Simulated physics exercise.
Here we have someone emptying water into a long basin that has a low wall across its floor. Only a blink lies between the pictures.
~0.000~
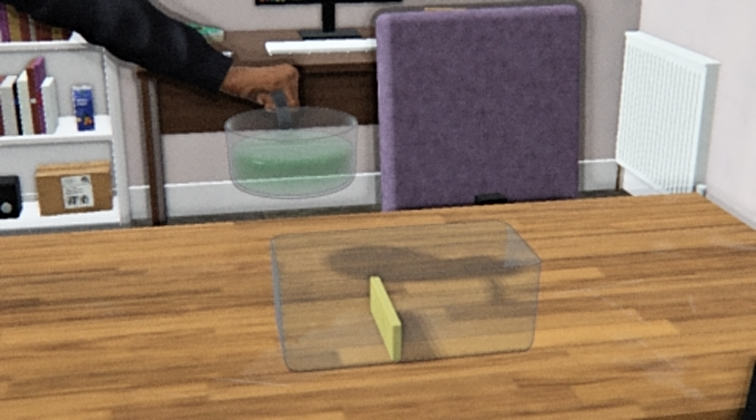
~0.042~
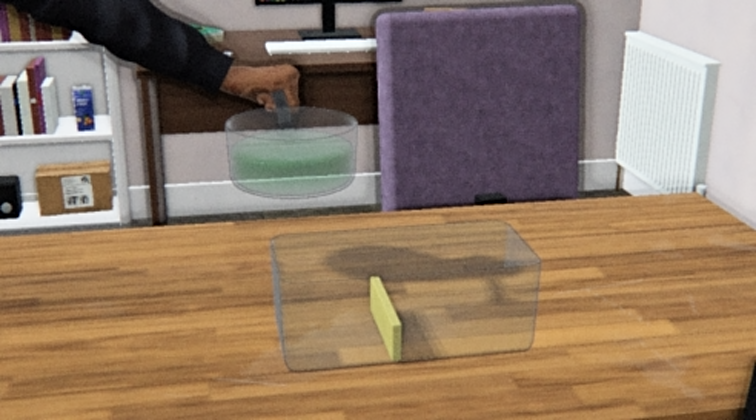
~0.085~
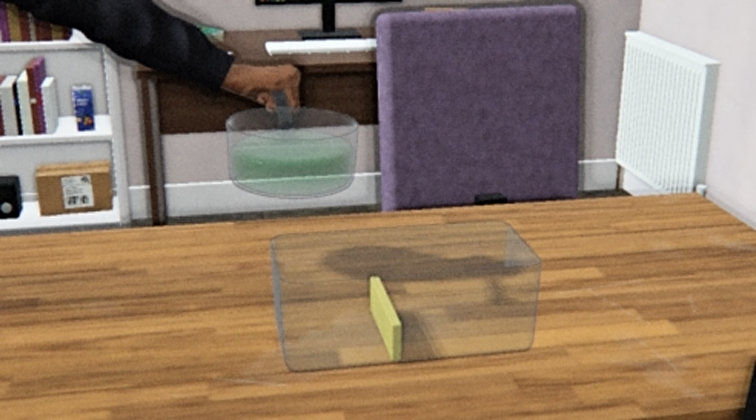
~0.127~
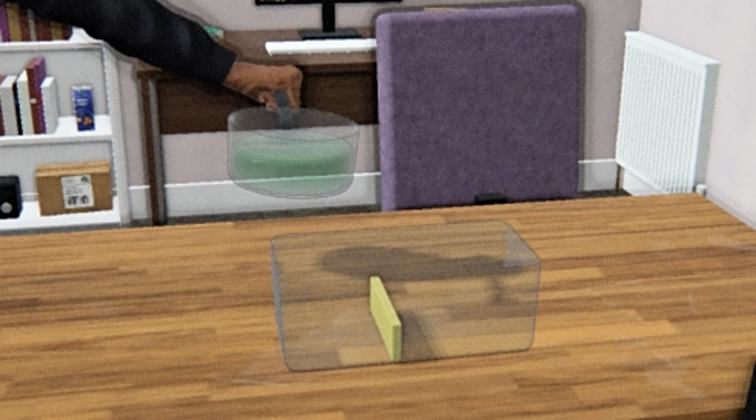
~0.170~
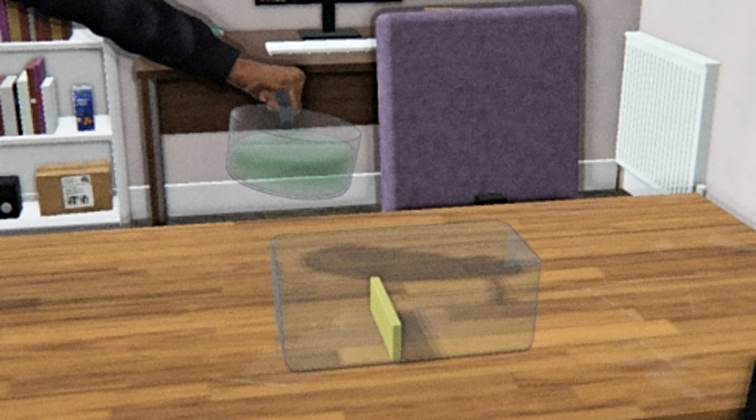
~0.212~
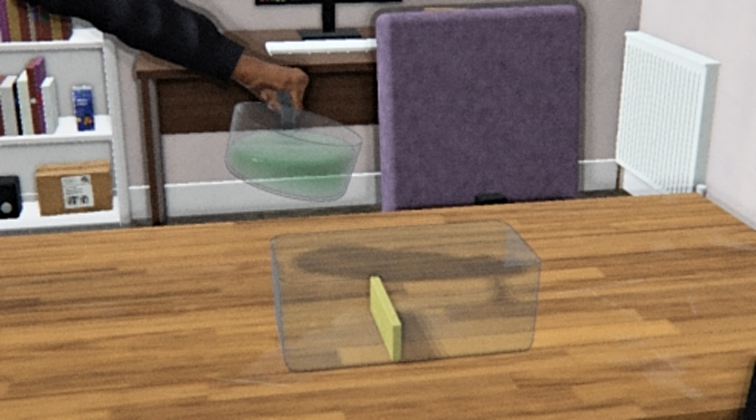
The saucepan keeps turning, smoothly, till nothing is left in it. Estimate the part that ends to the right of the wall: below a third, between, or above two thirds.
In the end from a third to two thirds is right of the wall.
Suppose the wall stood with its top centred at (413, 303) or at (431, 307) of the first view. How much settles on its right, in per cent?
First some 15, then 10 per cent.
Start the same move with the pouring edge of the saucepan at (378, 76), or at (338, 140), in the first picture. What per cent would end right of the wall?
Roughly 75 per cent, and 25 per cent.
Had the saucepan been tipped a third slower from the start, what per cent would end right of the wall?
Near 60 %.
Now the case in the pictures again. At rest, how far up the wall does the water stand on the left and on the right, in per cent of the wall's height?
Near 30 on the left, 30 on the right.
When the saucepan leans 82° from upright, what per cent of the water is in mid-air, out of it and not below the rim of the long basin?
It comes to 45 per cent or so.
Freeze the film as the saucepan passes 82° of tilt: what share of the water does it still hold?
It comes to 45 per cent or so.
A moment on, the saucepan is tipped on its side and 43 per cent is still to pour, 1 is left of the wall and 12 right of it.
Next, the saucepan is tipped right over and 6 per cent is still to pour, 32 is left of the wall and 55 right of it.
Then the saucepan is tipped right over and 0 per cent is still to pour, 44 is left of the wall and 55 right of it.
Later the saucepan is tipped right over and 0 per cent is still to pour, 44 is left of the wall and 55 right of it.
Finally, 44 per cent lies left of the wall, 55 right of it and 1 outside.
